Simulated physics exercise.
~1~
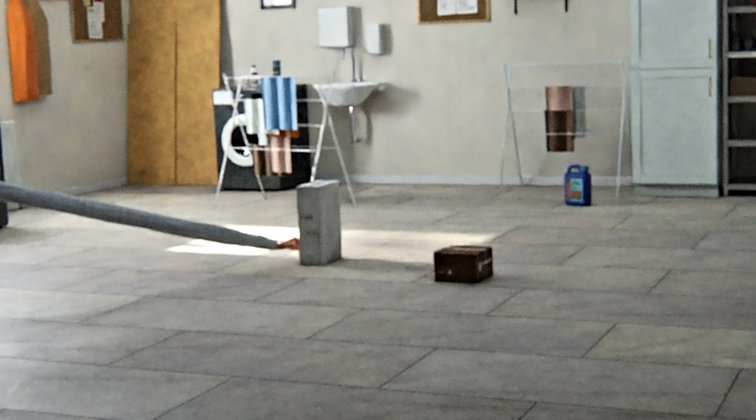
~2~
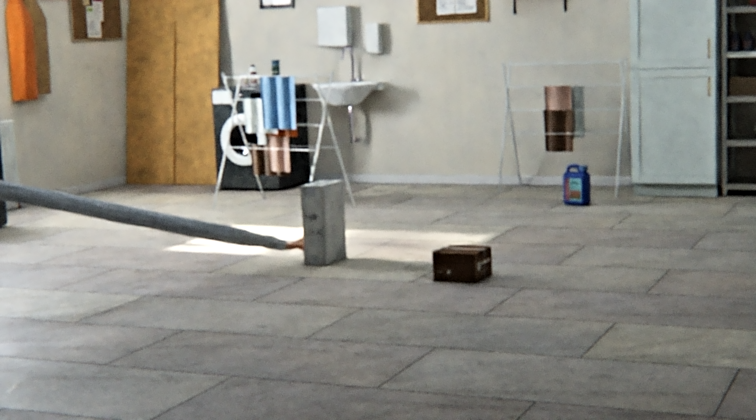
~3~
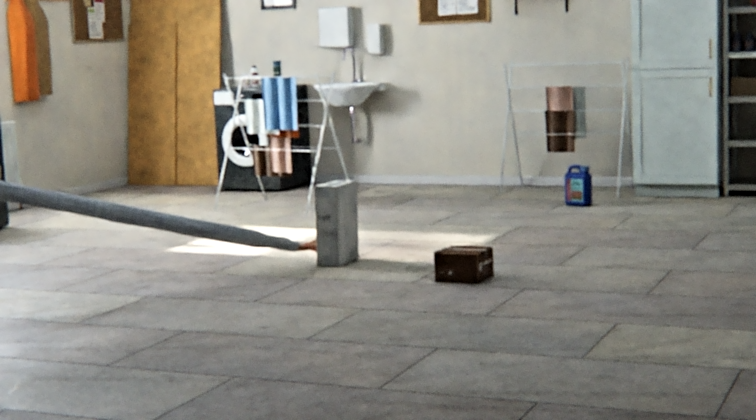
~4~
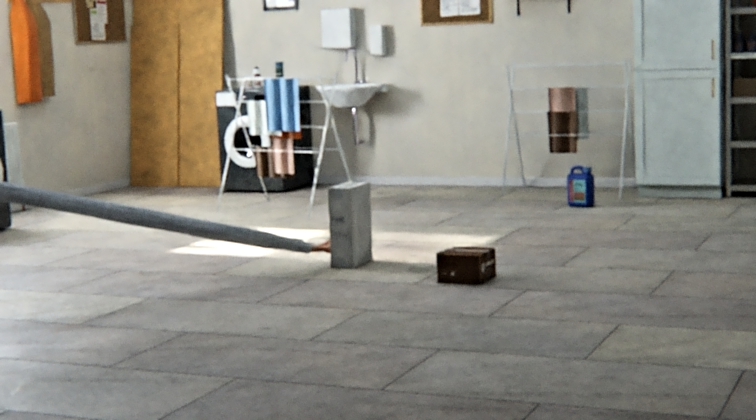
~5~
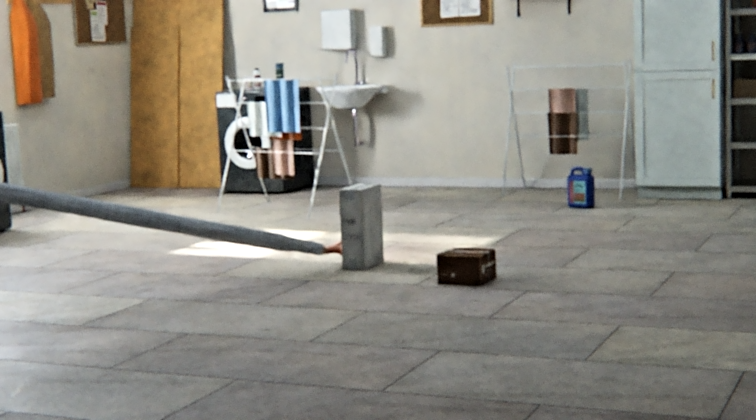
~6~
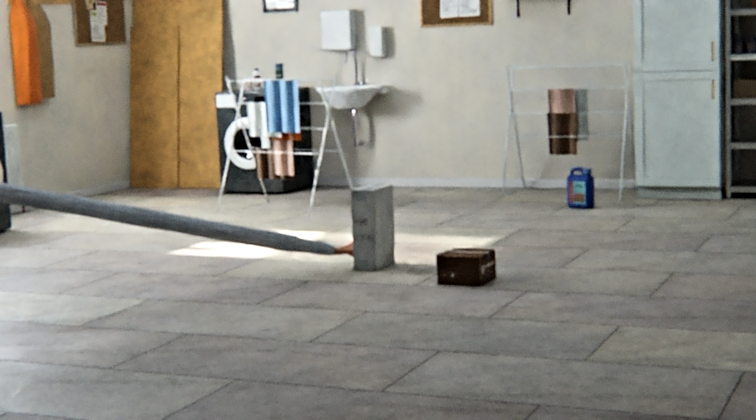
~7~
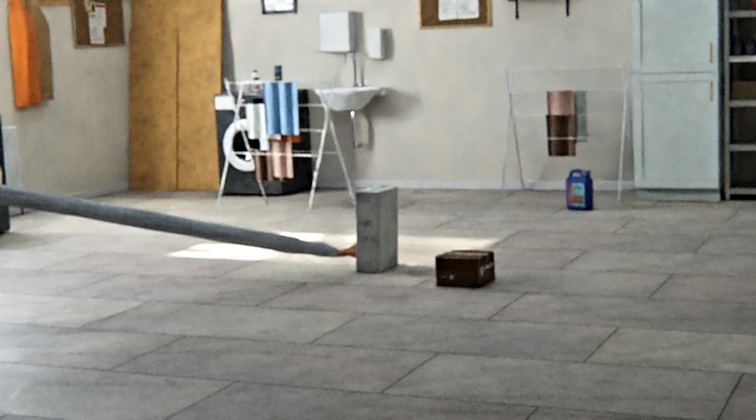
The footage shows a long grey pole with a reddish tip pushing an upright pale grey block slowly rightward across a tiled floor toward a small brown box, which stays in place. The block ends still standing, short of the brown box, with the tip beside it.
